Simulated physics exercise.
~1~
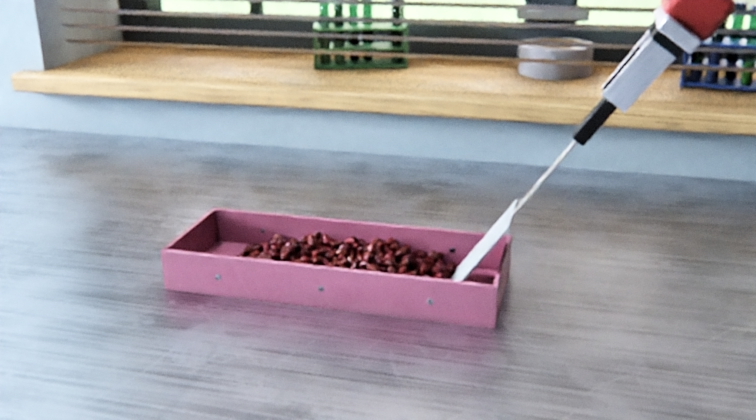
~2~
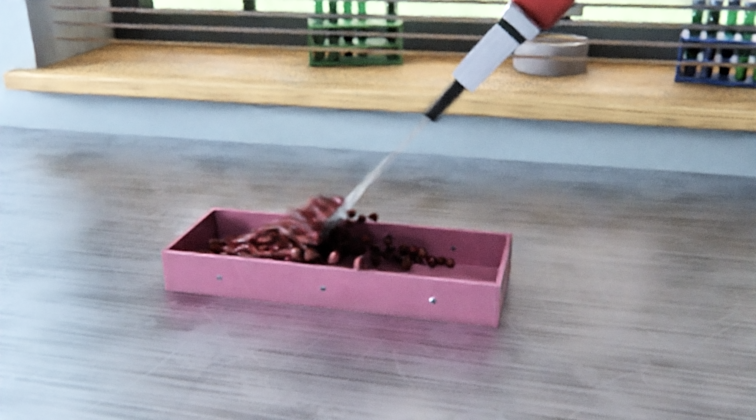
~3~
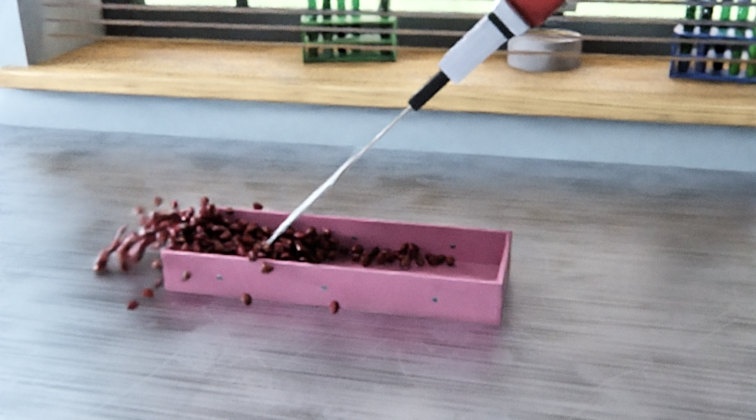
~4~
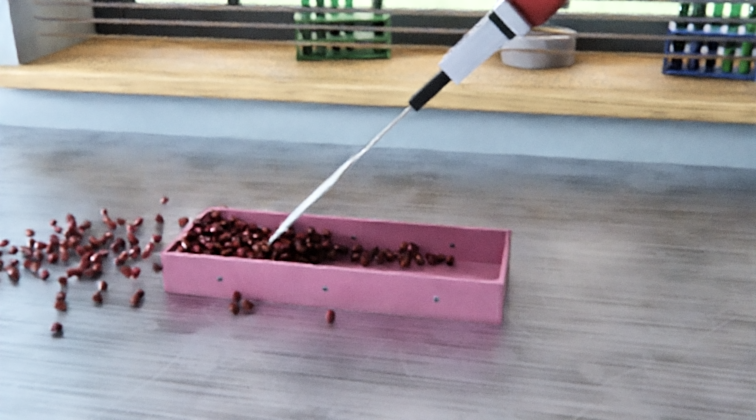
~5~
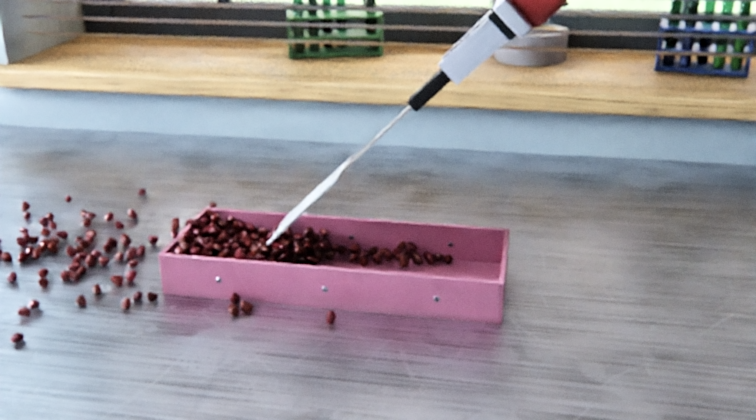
To begin with, a pink rectangular tray holding a low heap of dark red beans stands on a grey table top, and a robot arm holds a pale paddle at its right end. The paddle sweeps left through the tray, driving the beans ahead of it into a mound. As it rises slightly and stops left of the middle, beans spill over the left end, and a few drop in front. The spilled beans scatter across the table to the left. Finally, the paddle rests still among the beans, most of them remaining in the unmoved tray.
